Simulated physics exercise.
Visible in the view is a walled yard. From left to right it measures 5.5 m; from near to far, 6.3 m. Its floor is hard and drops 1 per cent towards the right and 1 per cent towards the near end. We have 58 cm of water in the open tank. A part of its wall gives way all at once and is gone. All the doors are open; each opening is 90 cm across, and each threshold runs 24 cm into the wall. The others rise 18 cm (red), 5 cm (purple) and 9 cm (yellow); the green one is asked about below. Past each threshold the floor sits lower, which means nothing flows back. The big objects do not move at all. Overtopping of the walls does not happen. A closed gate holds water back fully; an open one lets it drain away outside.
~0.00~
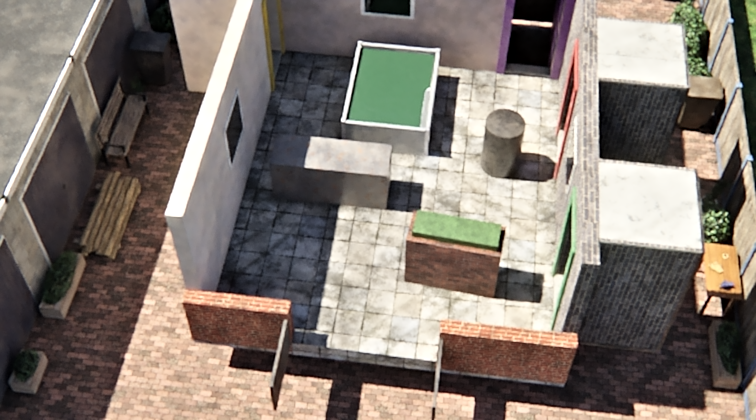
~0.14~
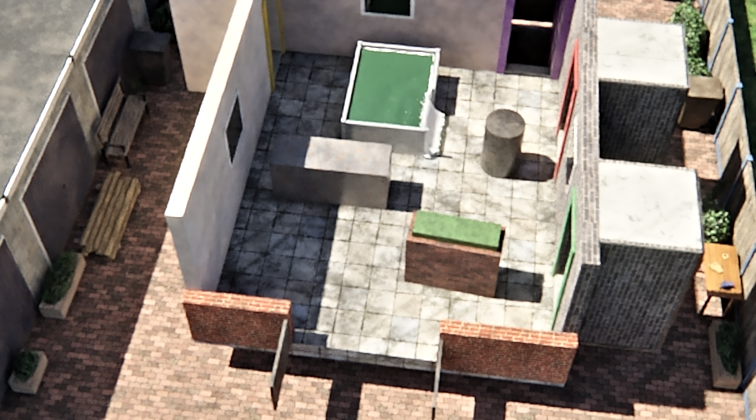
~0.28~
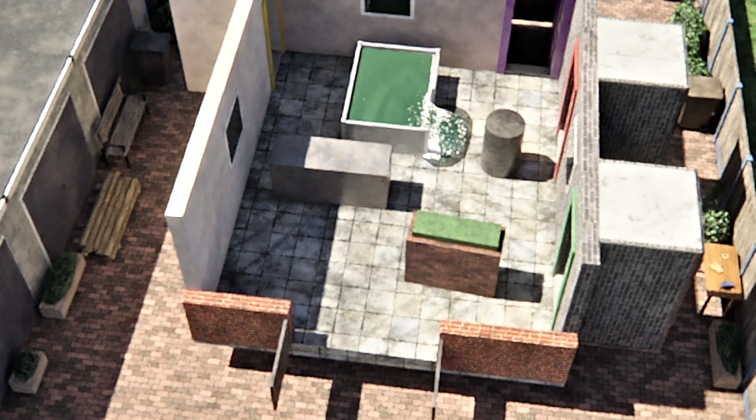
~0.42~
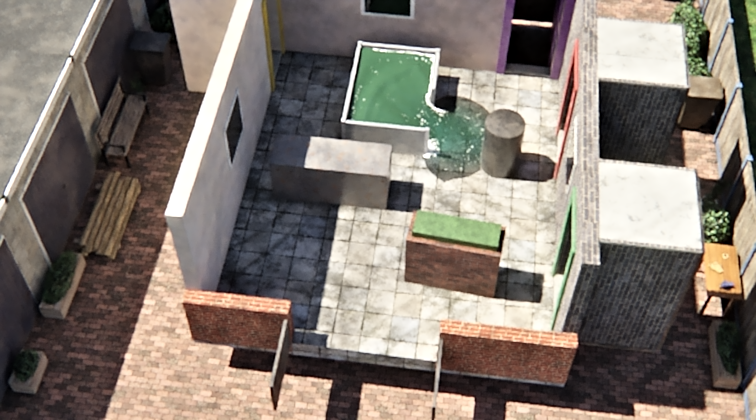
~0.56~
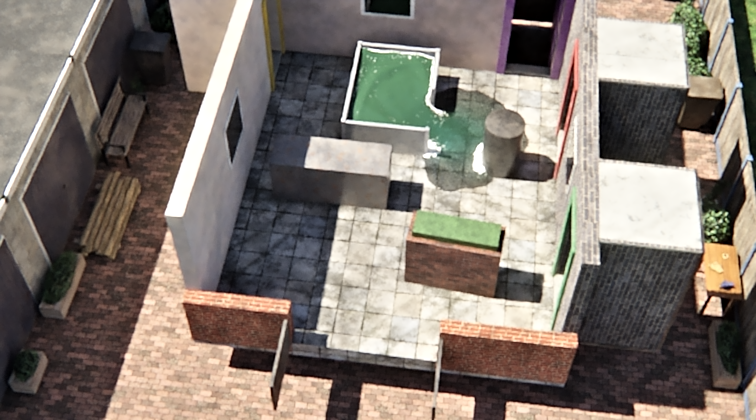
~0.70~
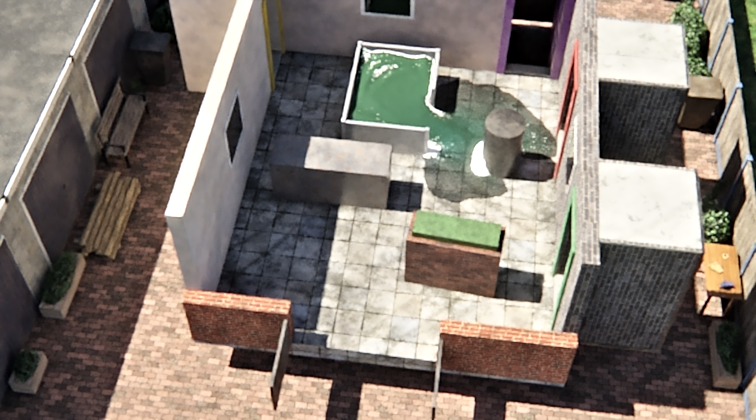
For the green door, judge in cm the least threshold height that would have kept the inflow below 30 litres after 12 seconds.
A threshold of about 8.5 cm.
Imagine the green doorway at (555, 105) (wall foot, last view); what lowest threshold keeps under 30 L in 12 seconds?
You'd want it roughly 18 cm high.
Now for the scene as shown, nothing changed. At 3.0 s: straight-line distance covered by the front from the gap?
About 5.0 m.
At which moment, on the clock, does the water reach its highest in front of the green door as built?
Around 2.8 s, give or take.
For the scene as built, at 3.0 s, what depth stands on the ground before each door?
Red door 15 cm, purple door 16 cm, green door 14 cm, yellow door 0 cm.
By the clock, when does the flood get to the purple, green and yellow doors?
Purple: 1.1 s; green: 2.0 s; yellow: 6.0 s.
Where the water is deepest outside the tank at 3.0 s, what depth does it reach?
Roughly 24 cm.
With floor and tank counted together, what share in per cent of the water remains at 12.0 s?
Something like 76 per cent of it remains.
After 1.4 s water covers 20 % of the floor, deepest (40 cm) near (484, 153); it has not reached the green door.
After 3.0 s water covers 40 % of the floor, deepest (24 cm) near (536, 102); 14 cm at the green door, 2 litres in over its 11 cm threshold.
After 12.0 s water covers 85 % of the floor, deepest (10 cm) near (535, 359); 8 cm at the green door, 10 litres in over its 11 cm threshold.
At the green door as built, the water arrived by 2.0 s and peaked near 15 cm at 2.8 s.
With a threshold of 6.5 cm, 62 litres would have come in within the 12 s; with 10.5 cm, 11 litres. So under 30 litres takes about 8.5 cm.
